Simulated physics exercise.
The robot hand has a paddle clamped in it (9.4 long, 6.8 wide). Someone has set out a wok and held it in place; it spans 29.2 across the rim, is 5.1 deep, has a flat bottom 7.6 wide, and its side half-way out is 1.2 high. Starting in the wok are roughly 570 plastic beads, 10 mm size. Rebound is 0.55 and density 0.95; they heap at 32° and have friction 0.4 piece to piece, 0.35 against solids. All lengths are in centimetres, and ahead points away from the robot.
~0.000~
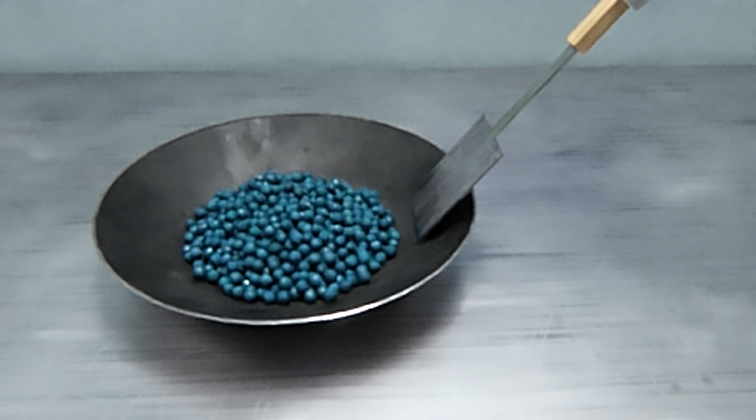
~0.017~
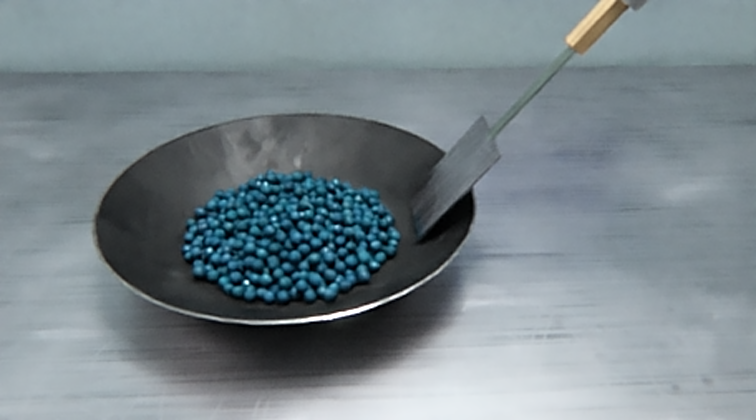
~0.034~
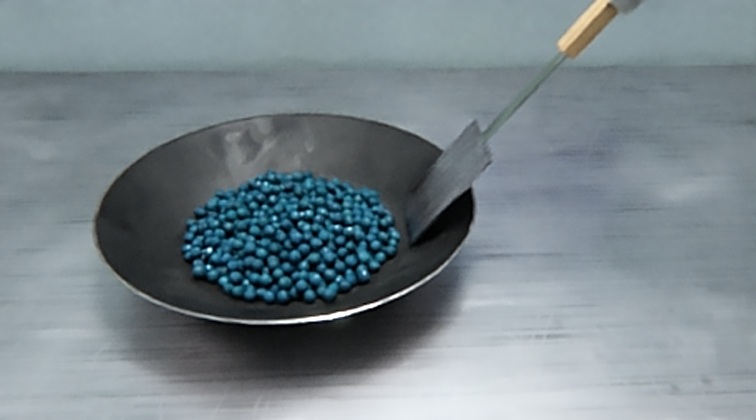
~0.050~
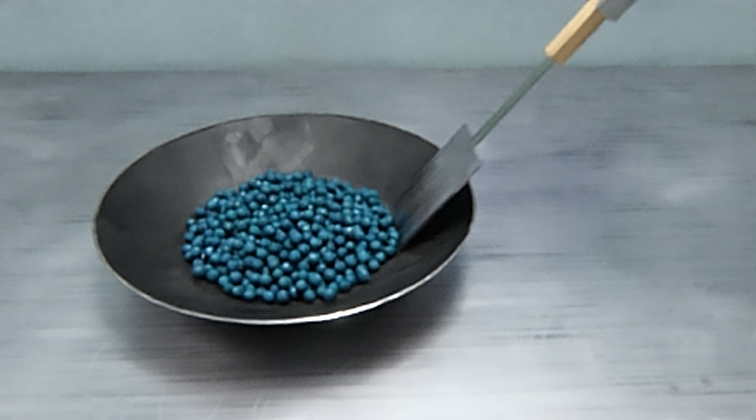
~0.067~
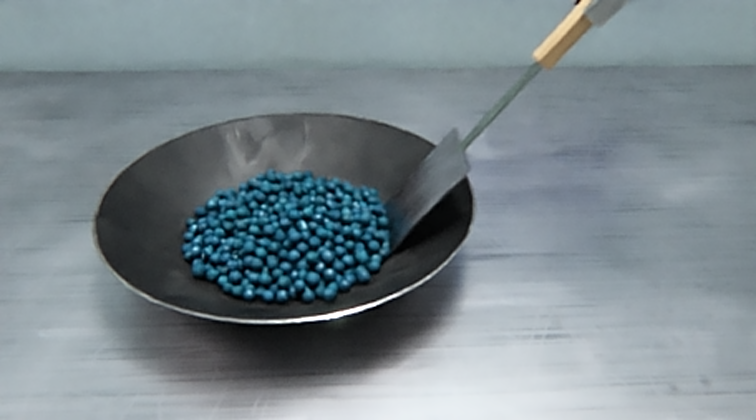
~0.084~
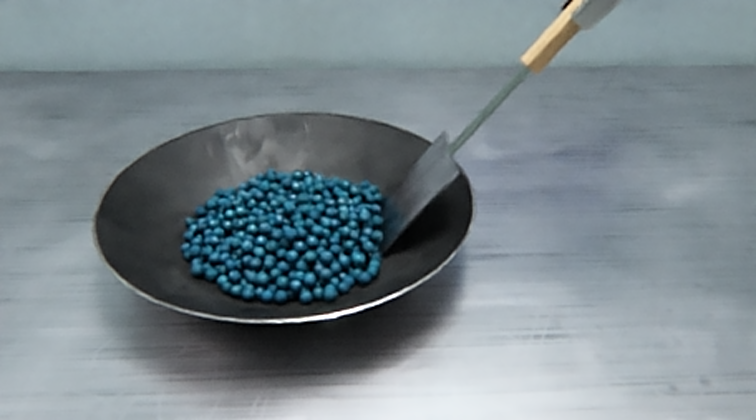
A black wok full of small blue beads sat still on a gray surface while a wooden-handled paddle slid slowly left down its right side, nudging the right edge of the pile slightly inward.
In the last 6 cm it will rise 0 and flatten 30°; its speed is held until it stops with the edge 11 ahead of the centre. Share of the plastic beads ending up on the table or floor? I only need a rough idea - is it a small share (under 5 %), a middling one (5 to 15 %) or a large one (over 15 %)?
A middling one, 5 to 15 %.
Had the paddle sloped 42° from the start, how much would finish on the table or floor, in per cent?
Around 10 in a hundred.
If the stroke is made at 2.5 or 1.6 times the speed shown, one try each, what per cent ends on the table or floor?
Estimates in order: 30 per cent, 20 per cent.
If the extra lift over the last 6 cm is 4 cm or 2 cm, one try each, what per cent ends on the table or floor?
You'd get some 10 per cent with the first setting and some 10 per cent with the second.
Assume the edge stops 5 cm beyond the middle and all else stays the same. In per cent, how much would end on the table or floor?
Roughly 0 %.
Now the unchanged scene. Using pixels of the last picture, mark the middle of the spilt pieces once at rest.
In the last view, it's around (42, 263).
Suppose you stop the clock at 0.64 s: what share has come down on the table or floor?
Share at that moment: About 8 %.
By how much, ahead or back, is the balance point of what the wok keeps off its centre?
What stays is shifted forward by around 4.5 cm.
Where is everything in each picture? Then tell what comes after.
Paddle top edge at (493, 134), sloping 53°; upper third of the load around (290, 221), from x 190 to 395, top at y 175; 572 in the wok, in the first picture.
Paddle top edge at (492, 135), sloping 53°; upper third of the load around (290, 221), from x 190 to 395, top at y 175, in the second picture.
Paddle top edge at (484, 138), sloping 53°; upper third of the load around (290, 221), from x 190 to 395, top at y 175, in the third picture.
Paddle top edge at (473, 143), sloping 53°; upper third of the load around (290, 221), from x 190 to 395, top at y 175, in the fourth picture.
Paddle top edge at (462, 147), sloping 53°; upper third of the load around (293, 220), from x 190 to 385, top at y 175, in the fifth picture.
Paddle top edge at (451, 150), sloping 53°; upper third of the load around (292, 219), from x 185 to 375, top at y 175; 572 in the wok, in the sixth picture.
By 0.23 s, sloping 53°, highest piece 4 above the table; 572 in the wok.
By 0.37 s, sloping 45°, highest piece 6 above the table; 572 in the wok.
By 0.64 s, sloping 23°, highest piece 6 above the table; 522 in the wok, 49 on the table or floor, 1 on the blade or in flight.
By 1.69 s, sloping 23°, highest piece 6 above the table; 521 in the wok, 51 on the table or floor.
Final count, 521 in the wok, 51 on the table or floor. That is 9 % on the table or floor.
